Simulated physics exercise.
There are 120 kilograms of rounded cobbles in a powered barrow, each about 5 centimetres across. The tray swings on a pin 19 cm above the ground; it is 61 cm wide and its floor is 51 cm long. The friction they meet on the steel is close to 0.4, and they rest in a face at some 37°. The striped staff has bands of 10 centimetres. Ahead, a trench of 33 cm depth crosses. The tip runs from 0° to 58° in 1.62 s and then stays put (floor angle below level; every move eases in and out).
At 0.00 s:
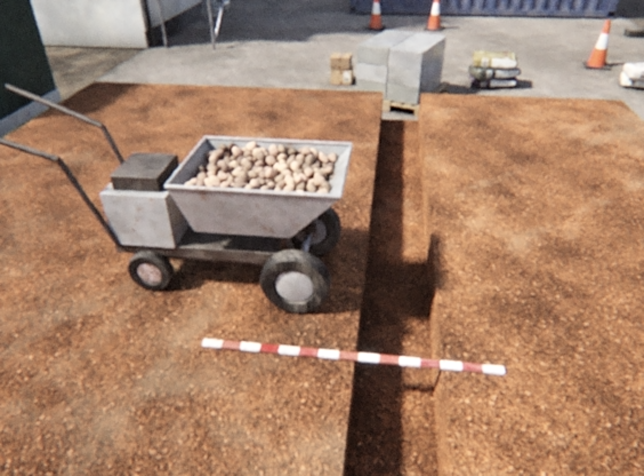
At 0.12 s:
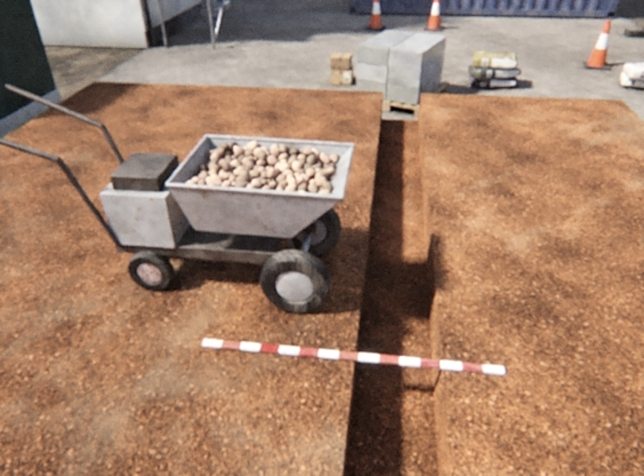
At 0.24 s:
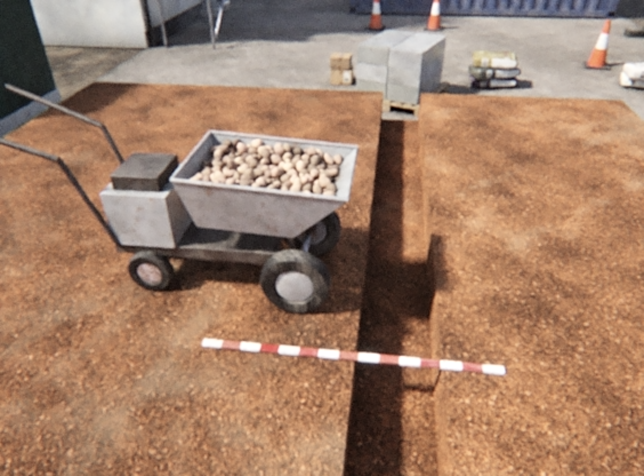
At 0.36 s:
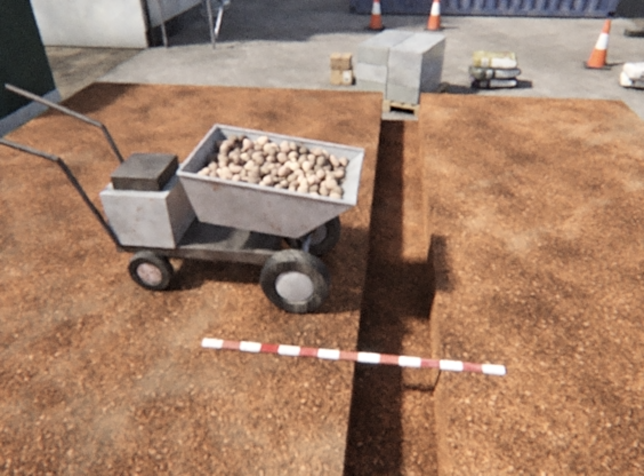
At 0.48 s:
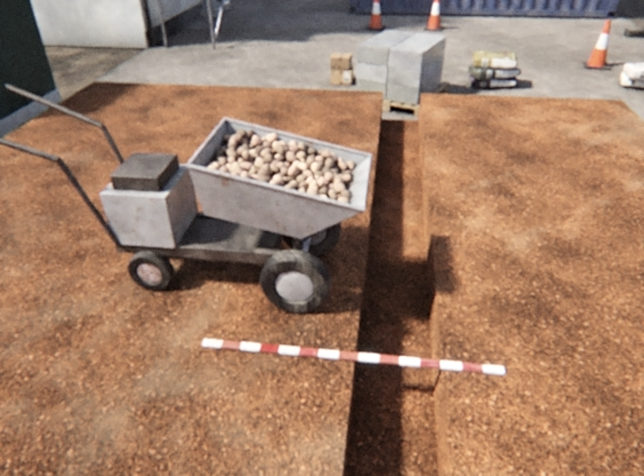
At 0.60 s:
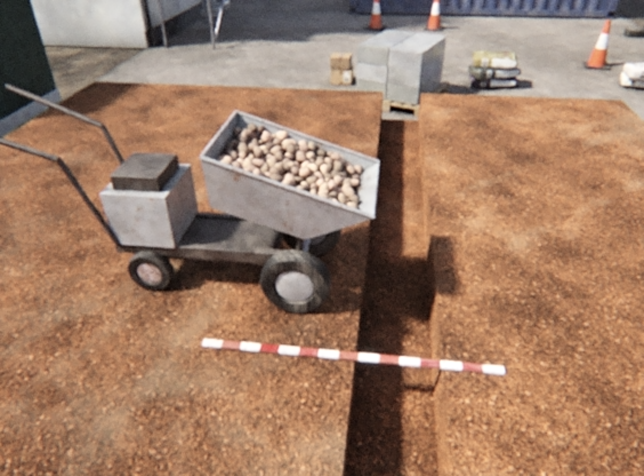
To begin with, a small wheeled cart with a grey tray full of rounded stones stands level on reddish-brown ground, left of a narrow trench crossed by a red-and-white striped staff. The tray then gradually tilts toward the trench, its left end rising and right lip lowering, while the cart stays still.
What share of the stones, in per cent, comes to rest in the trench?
About 55 per cent of the stones finish in the trench.
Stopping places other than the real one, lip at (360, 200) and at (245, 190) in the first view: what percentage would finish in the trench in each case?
Some 35 and some 50 per cent, in that order.
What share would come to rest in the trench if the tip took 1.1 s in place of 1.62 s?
That would give about 50 percent.
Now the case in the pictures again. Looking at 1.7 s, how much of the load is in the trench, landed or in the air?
Roughly 10 percent of the load.
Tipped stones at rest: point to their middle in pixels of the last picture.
Their middle lands near (420, 317).
After 1.2 s the floor is at 49°; 100 % in the tray; the foremost stones are at (396, 227).
After 1.7 s the floor is at 58°; 83 % in the tray, 12 % in the trench, 5 % past the trench; the foremost stones are at (463, 298).
After 2.1 s the floor is at 58°; 55 % in the tray, 21 % in the trench, 24 % past the trench; the foremost stones are at (515, 304).
After 4.0 s the floor is at 58°; 18 % in the tray, 55 % in the trench, 28 % past the trench; the foremost stones are at (549, 298).
